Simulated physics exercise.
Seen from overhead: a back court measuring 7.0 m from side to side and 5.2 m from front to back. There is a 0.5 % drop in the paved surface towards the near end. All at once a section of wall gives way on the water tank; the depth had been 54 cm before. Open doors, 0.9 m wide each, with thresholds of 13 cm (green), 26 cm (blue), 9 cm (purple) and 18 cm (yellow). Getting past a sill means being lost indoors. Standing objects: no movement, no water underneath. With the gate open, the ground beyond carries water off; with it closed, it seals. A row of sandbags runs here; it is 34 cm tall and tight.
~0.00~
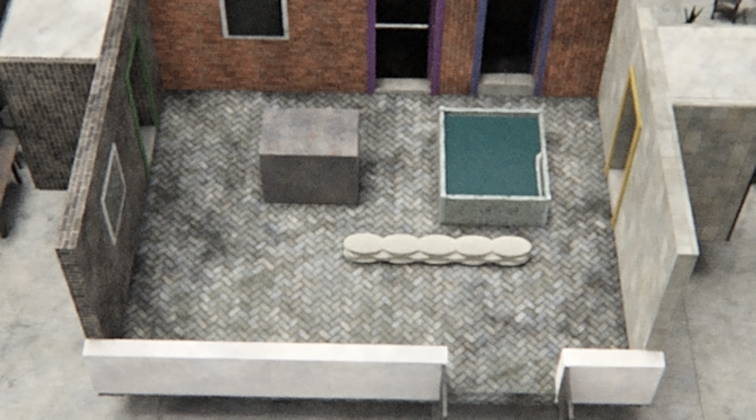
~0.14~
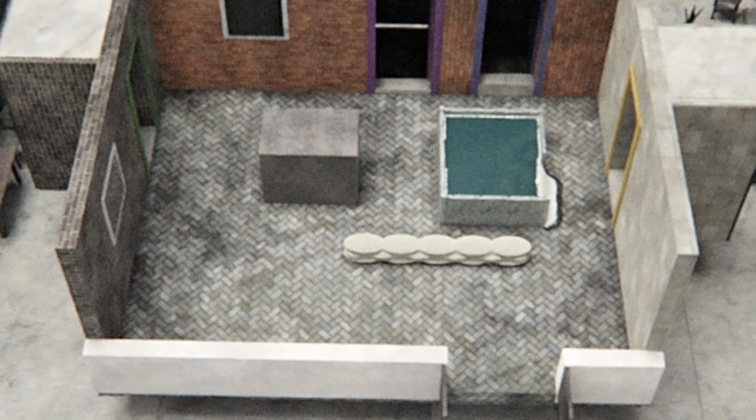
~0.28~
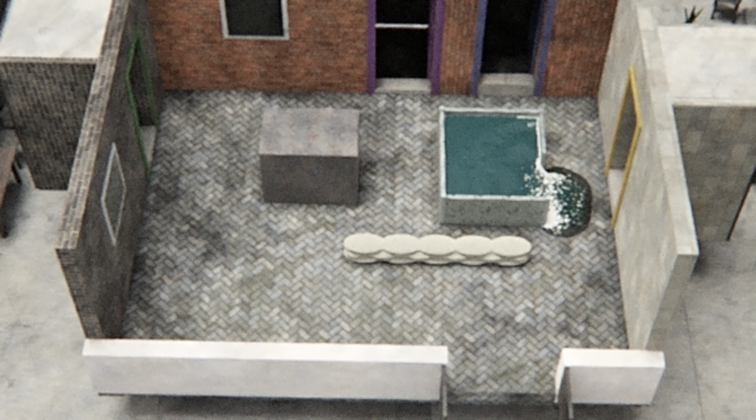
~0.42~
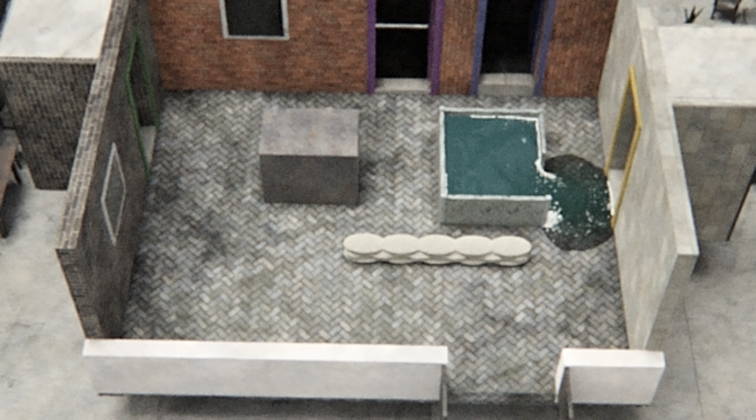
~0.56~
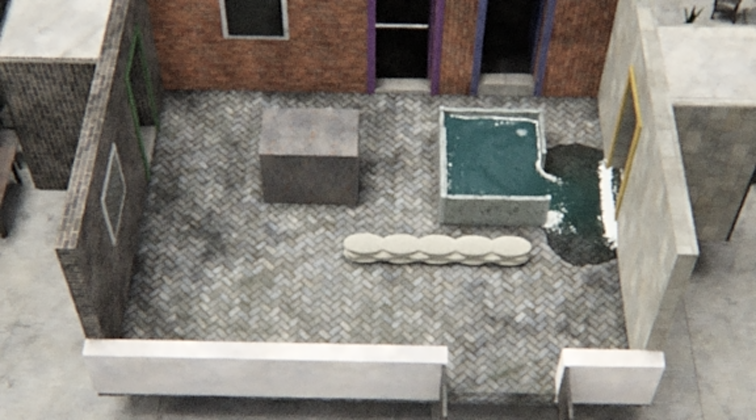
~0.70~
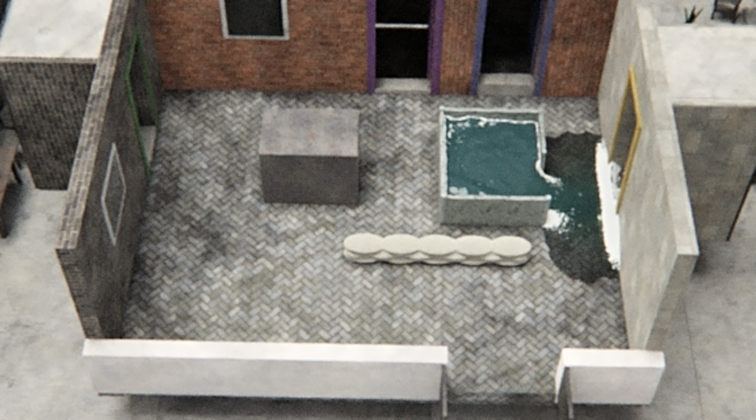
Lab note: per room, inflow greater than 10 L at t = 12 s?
Green door no; blue door no; purple door no; yellow door yes.
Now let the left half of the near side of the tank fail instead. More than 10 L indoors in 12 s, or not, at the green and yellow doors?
Green: Within the limit; yellow: Within the limit.
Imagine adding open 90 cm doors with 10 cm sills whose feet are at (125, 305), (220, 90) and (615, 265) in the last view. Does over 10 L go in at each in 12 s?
So, in the order given, it's shy of the mark, then shy of the mark, then beyond the mark.
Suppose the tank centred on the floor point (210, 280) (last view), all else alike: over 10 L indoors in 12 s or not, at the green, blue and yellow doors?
Against that limit: Green under, blue under, yellow under.
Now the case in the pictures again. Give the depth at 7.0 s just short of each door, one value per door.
Depths in cm: Green 3, blue 5, purple 4, yellow 9.
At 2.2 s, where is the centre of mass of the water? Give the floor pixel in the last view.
The water's centre is around (526, 205).
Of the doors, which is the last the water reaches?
The green door.
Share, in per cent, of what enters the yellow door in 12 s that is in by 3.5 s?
Some 100 per cent by then.
After 1.4 s water covers 10 % of the floor and is deepest (35 cm) near (602, 210); green door not reached, blue door not reached, purple door not reached, yellow door 34 cm at the sill, 45 L in.
After 2.2 s water covers 20 % of the floor and is deepest (26 cm) near (602, 210); green door not reached, blue door 6 cm at the sill, 0 L in, purple door not reached, yellow door 26 cm at the sill, 97 L in.
After 3.5 s water covers 30 % of the floor and is deepest (20 cm) near (602, 210); green door not reached, blue door 8 cm at the sill, 0 L in, purple door 2 cm at the sill, 0 L in, yellow door 18 cm at the sill, 116 L in.
After 7.0 s water covers 65 % of the floor and is deepest (10 cm) near (623, 379); green door 3 cm at the sill, 0 L in, blue door 5 cm at the sill, 0 L in, purple door 4 cm at the sill, 0 L in, yellow door 9 cm at the sill, 118 L in.
After 12.0 s water covers 85 % of the floor and is deepest (6 cm) near (122, 334); green door 4 cm at the sill, 0 L in, blue door 3 cm at the sill, 0 L in, purple door 2 cm at the sill, 0 L in, yellow door 4 cm at the sill, 118 L in.
